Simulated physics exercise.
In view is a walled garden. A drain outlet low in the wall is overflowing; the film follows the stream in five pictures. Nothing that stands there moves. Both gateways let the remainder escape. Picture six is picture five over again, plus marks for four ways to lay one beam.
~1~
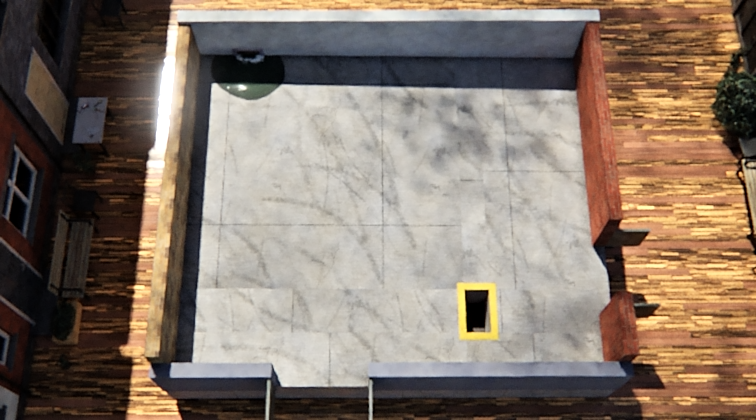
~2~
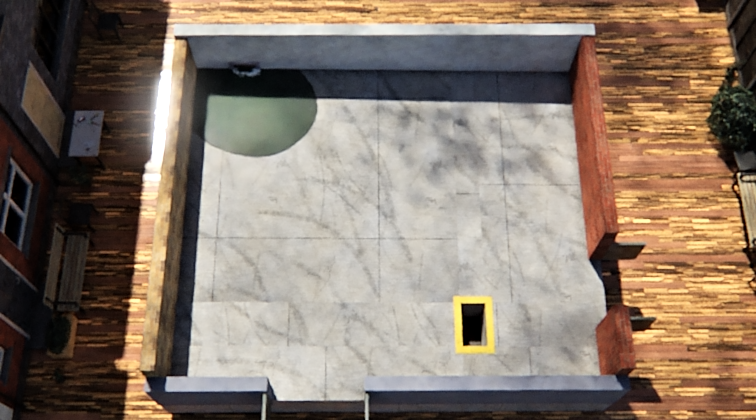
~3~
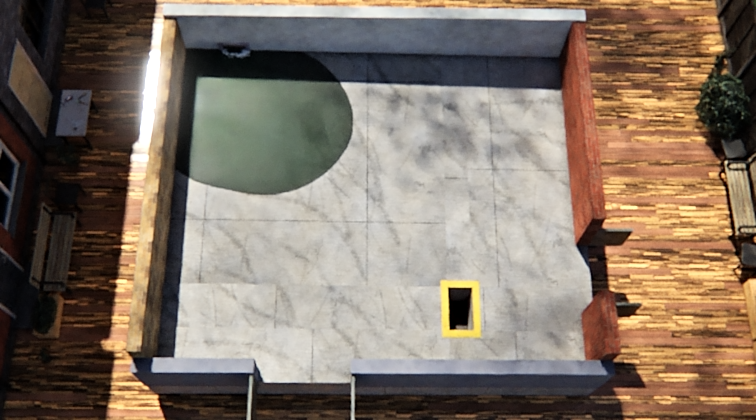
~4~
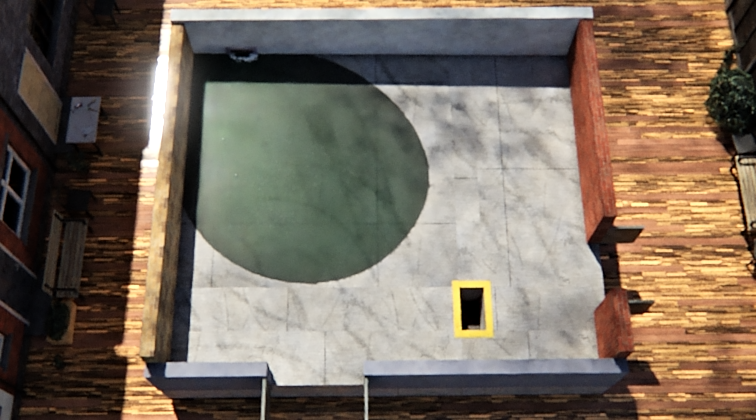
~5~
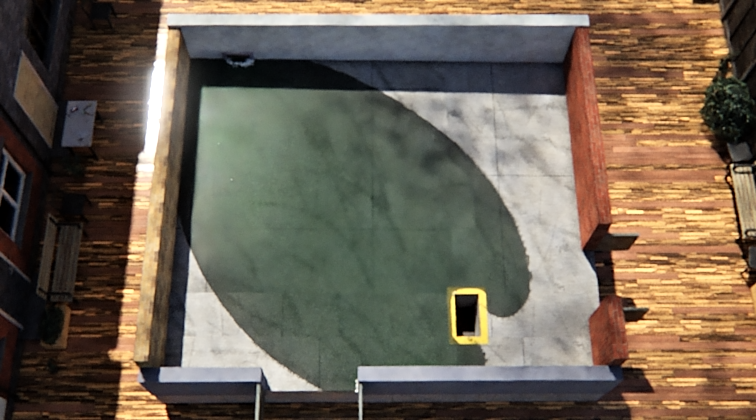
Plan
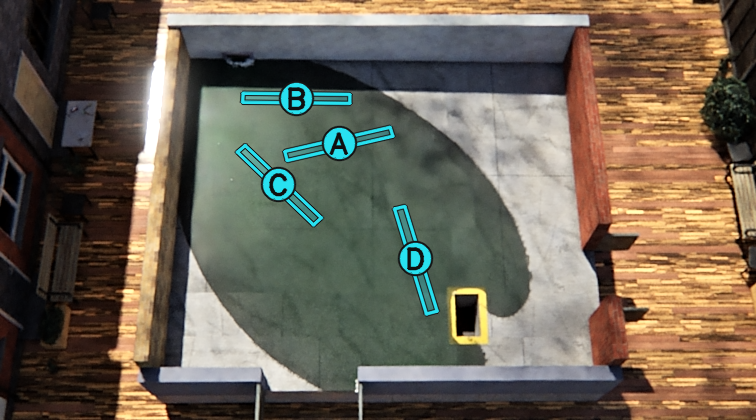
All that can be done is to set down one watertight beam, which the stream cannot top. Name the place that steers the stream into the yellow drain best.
The answer is position C.
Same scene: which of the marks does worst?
D it is.
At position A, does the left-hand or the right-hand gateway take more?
More leaves on the right.
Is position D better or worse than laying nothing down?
Worse.
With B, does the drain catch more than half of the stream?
No.
In cyan, A from (285, 156) to (391, 131); B from (242, 97) to (349, 98); C from (241, 148) to (317, 221); D from (399, 207) to (431, 312).
For position A, about 23 % of the stream goes into the yellow drain, about 76 % out by the gates.
For position B, about 23 % of the stream goes into the yellow drain, about 77 % out by the gates.
For position C, about 29 % of the stream goes into the yellow drain, about 71 % out by the gates.
For position D, about 16 % of the stream goes into the yellow drain, about 84 % out by the gates.
